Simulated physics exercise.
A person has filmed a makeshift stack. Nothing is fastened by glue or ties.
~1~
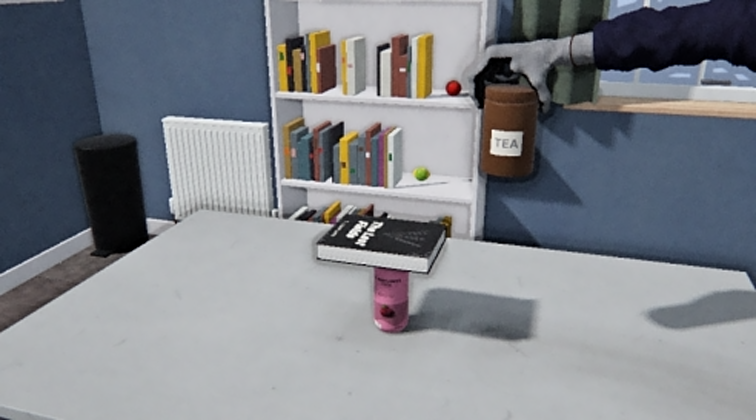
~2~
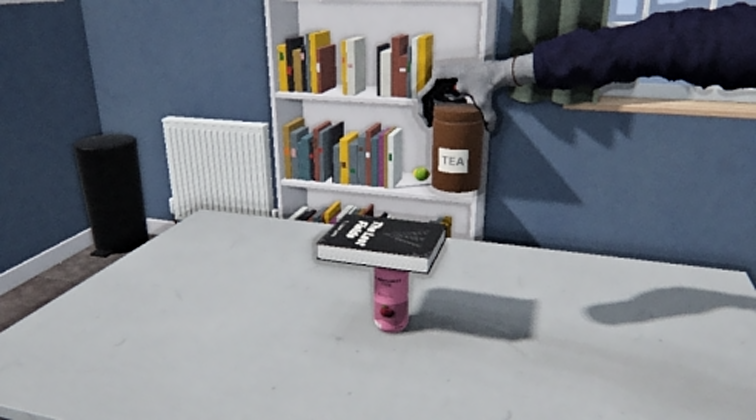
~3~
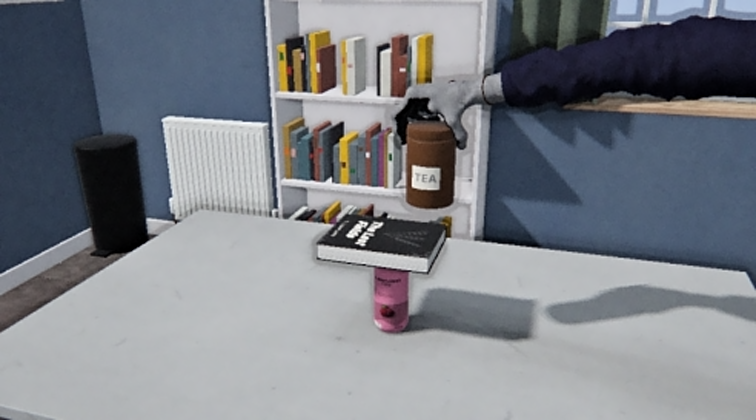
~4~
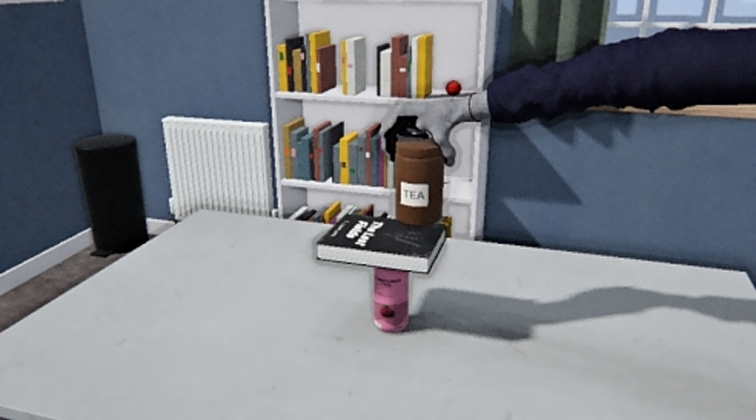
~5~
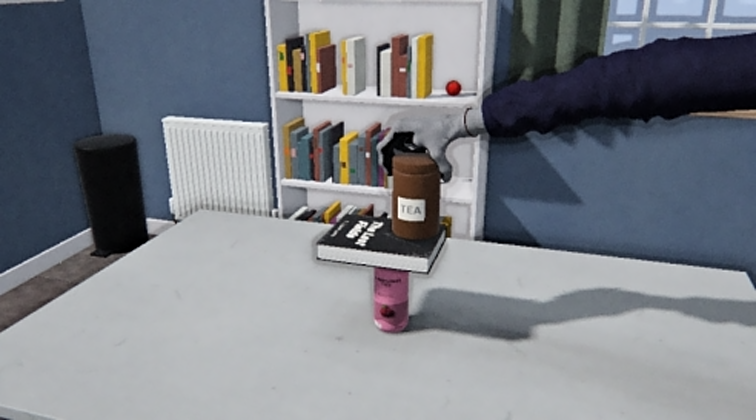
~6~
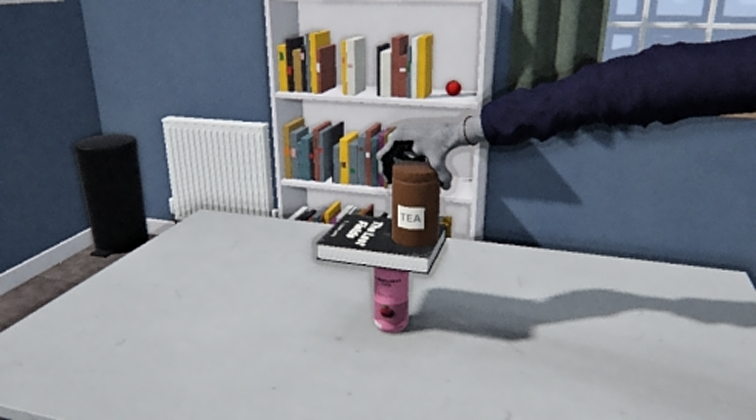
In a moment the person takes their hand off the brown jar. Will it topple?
No.
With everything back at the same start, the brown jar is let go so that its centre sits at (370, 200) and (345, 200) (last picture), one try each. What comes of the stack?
Well, the first time it stays put, and the second time it goes over.
Then, 0.40 s after the last picture, nothing has stirred.
Then, 1.00 s after the last picture, brown jar resting near (417, 204).
At rest, all 3 in place. Seen from the same camera at the end, brown jar near (417, 203). The stack keeps its balance.
